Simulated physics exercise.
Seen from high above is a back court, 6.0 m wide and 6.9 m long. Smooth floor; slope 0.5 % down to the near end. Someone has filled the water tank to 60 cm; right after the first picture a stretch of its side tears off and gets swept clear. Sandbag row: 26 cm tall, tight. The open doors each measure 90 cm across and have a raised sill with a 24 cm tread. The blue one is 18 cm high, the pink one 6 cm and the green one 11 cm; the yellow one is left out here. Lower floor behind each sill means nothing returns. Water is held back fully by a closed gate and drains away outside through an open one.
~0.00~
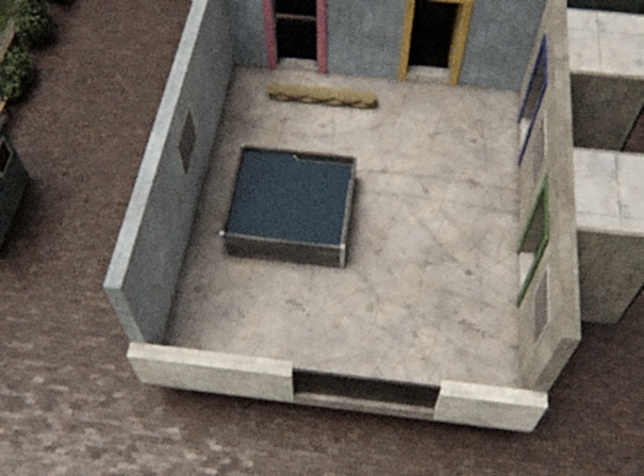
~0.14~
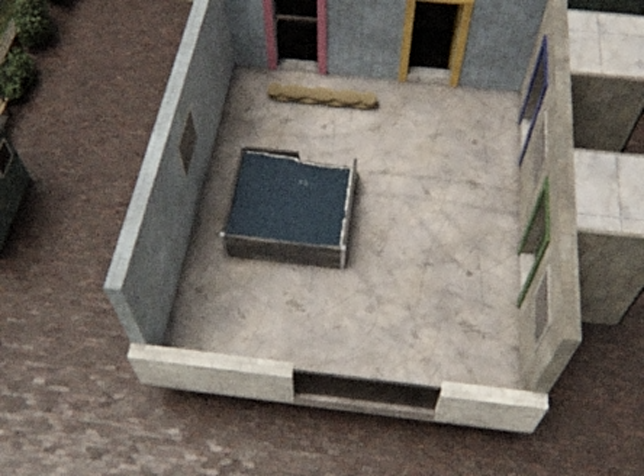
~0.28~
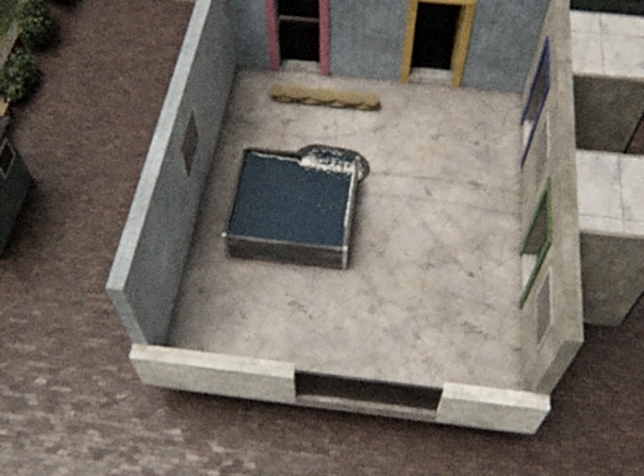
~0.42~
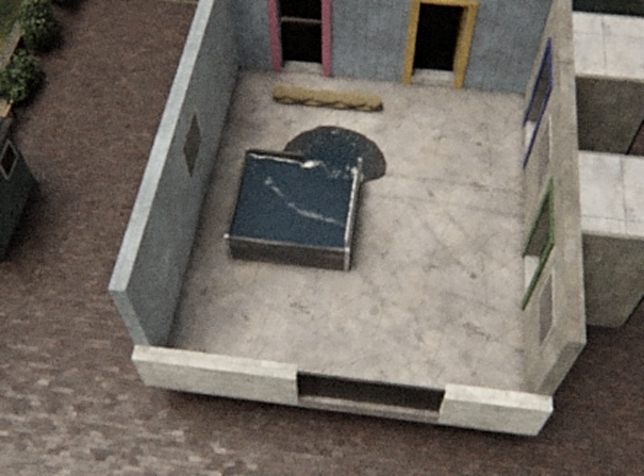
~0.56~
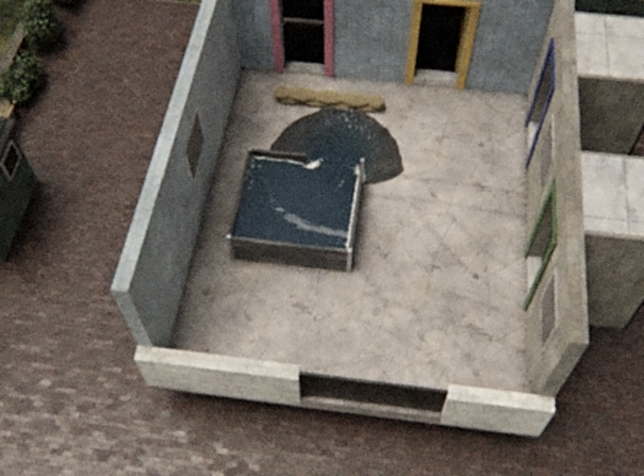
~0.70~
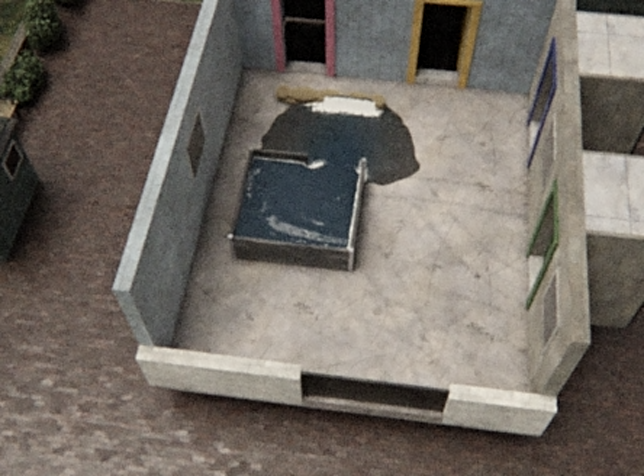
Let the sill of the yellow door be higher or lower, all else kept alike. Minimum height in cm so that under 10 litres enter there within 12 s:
14.5 cm.
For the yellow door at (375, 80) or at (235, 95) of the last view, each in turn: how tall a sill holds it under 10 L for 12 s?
You'd want about 8.0 cm there first, then about 16 cm.
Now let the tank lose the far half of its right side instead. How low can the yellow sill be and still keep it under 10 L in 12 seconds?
Then the minimum is about 7.0 cm.
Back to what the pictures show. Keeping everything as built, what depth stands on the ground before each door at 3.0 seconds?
Door by door in centimetres - yellow 15, blue 14, pink 6, green 0.
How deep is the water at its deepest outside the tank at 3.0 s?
30 cm.
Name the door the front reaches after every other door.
It's the green one.
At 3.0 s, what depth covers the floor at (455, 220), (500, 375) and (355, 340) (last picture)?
Approx. 0 / 0 / 0 cm.
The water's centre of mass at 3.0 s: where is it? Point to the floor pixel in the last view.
At about (342, 164).
After 1.4 s water covers 20 % of the floor, deepest (36 cm) near (348, 111); 7 cm at the yellow door, 0 litres in over its 18 cm sill.
After 3.0 s water covers 35 % of the floor, deepest (30 cm) near (509, 113); 15 cm at the yellow door, 1 litre in over its 18 cm sill.
After 12.0 s water covers 95 % of the floor, deepest (11 cm) near (514, 412); 6 cm at the yellow door, 1 litre in over its 18 cm sill.
At the yellow door as built, the water arrived by 1.3 s and peaked near 19 cm at 2.2 s.
Run again over the same 12 s with other heights there, 29 litres in over 11.5 cm, 1 litre over 18 cm. The limit of 10 litres is kept from about 14.5 cm up.
